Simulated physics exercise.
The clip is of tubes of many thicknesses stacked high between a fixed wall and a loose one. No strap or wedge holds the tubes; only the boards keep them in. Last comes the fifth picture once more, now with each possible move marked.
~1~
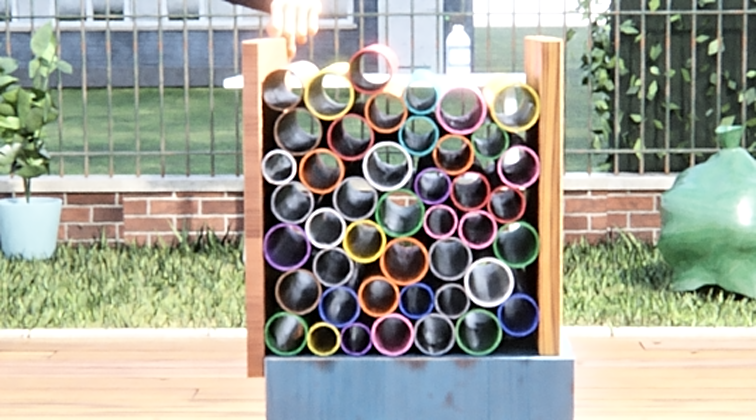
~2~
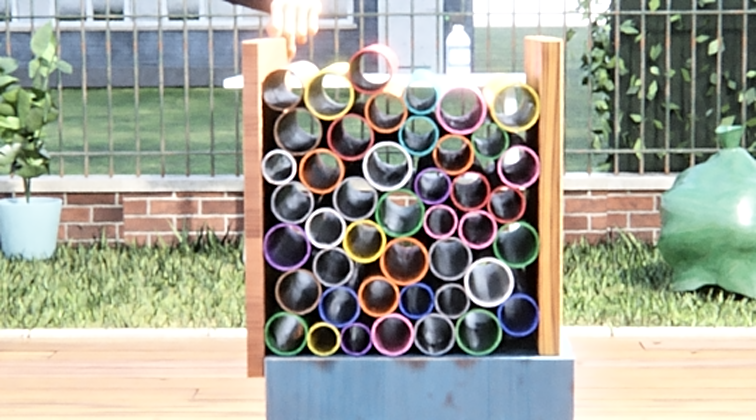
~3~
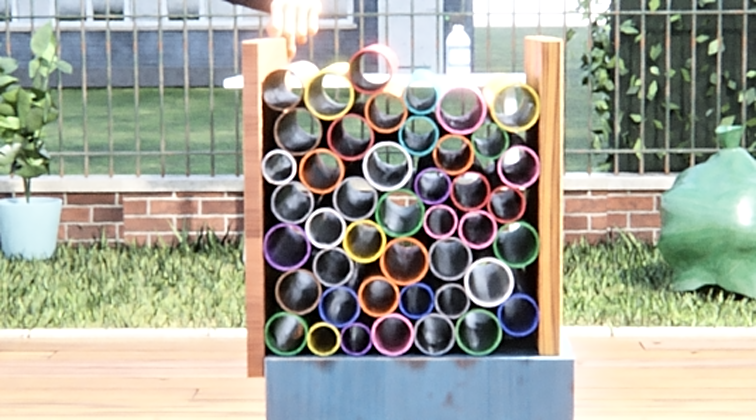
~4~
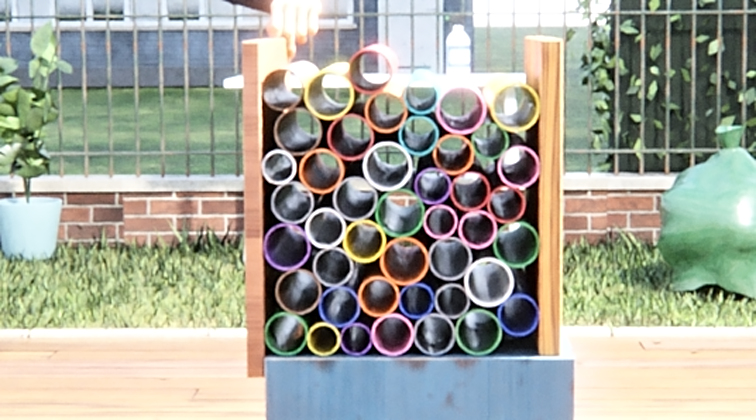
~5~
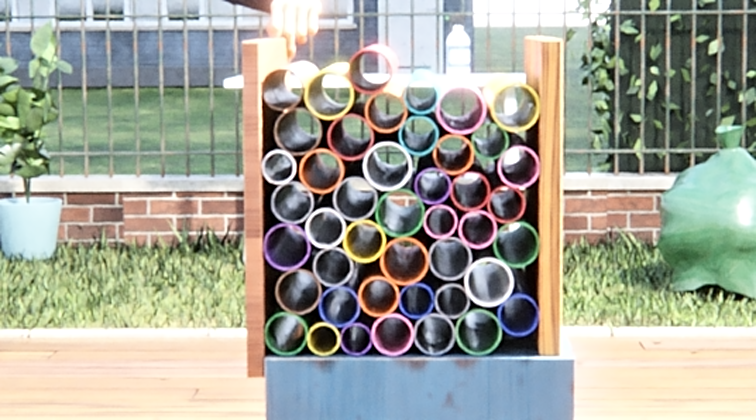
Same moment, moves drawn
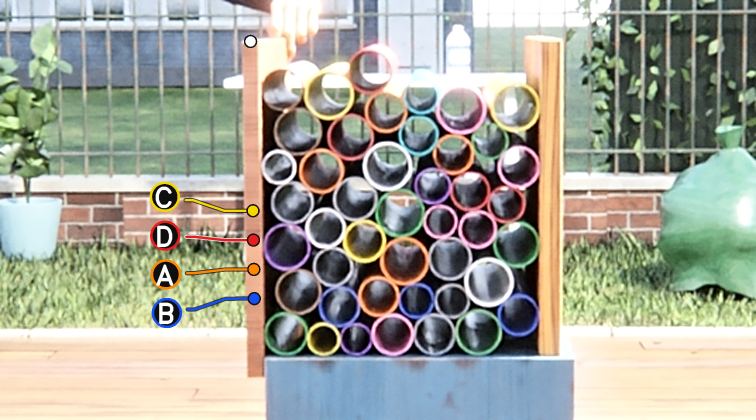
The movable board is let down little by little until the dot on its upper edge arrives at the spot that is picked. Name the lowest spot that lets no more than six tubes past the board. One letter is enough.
It can be let down to C.
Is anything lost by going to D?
At D: Yes.
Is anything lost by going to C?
At C: Yes.
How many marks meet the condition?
One of them.
On the marked copy, A at (254, 269); B at (254, 299); C at (253, 211); D at (253, 240); the white dot at (251, 41).
Taking C. A third of the way, top of the board (261, 116).
Two thirds of the way, top of the board (262, 199).
When it is over, top of the board (262, 210), five out over the board.
As for the rest, A more than six out over the board; B more than six out over the board; D more than six out over the board.
